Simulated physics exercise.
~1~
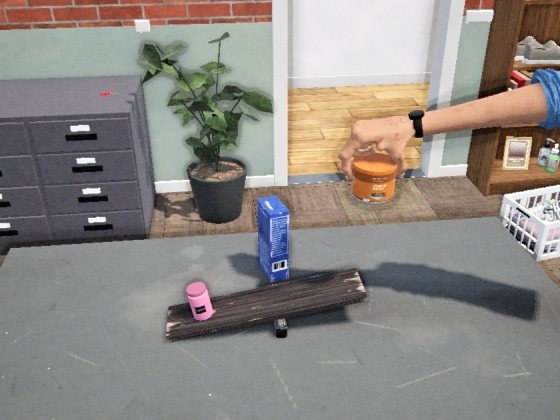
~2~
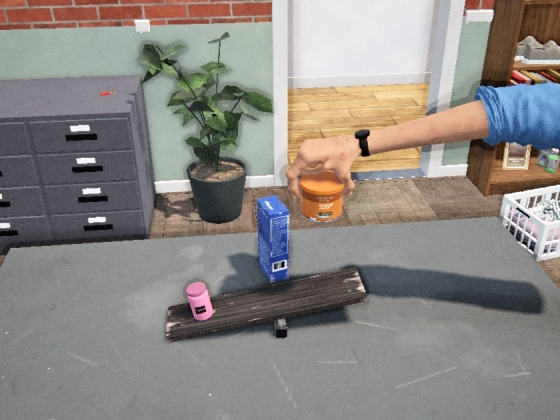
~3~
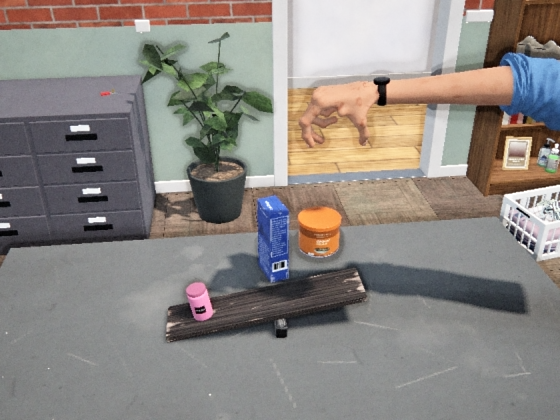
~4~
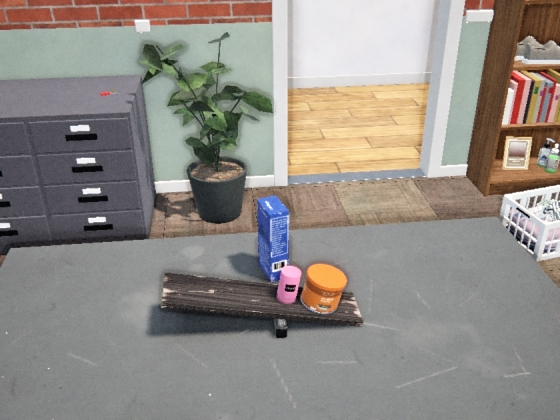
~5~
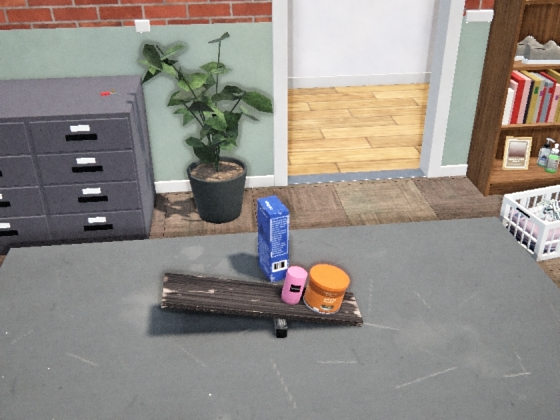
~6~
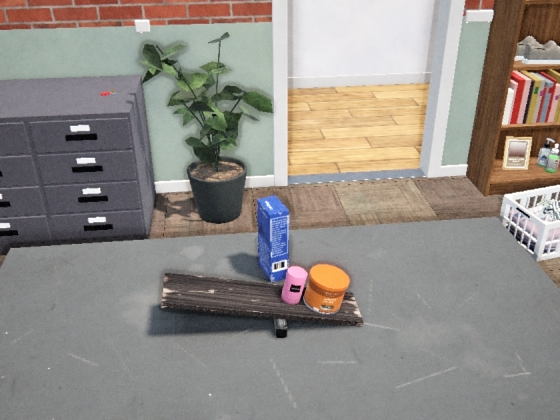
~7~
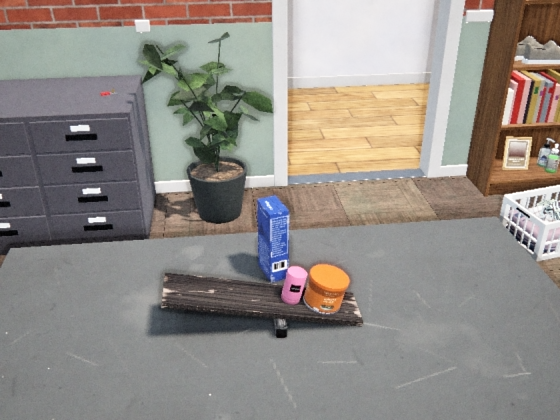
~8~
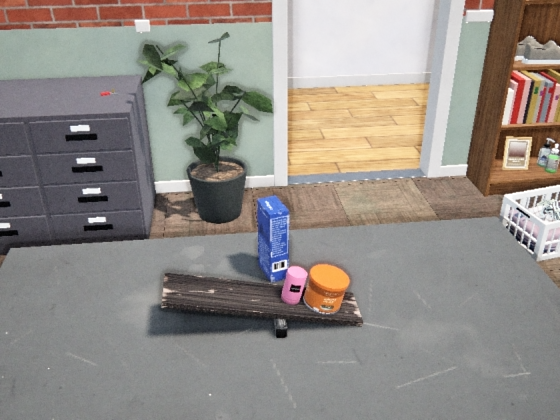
On a gray table in a room with a potted plant, a hand released an orange tub above the raised right end of a plank see-saw. The plank tipped right and stayed there, the pink container ending beside the tub while the blue carton stood still.
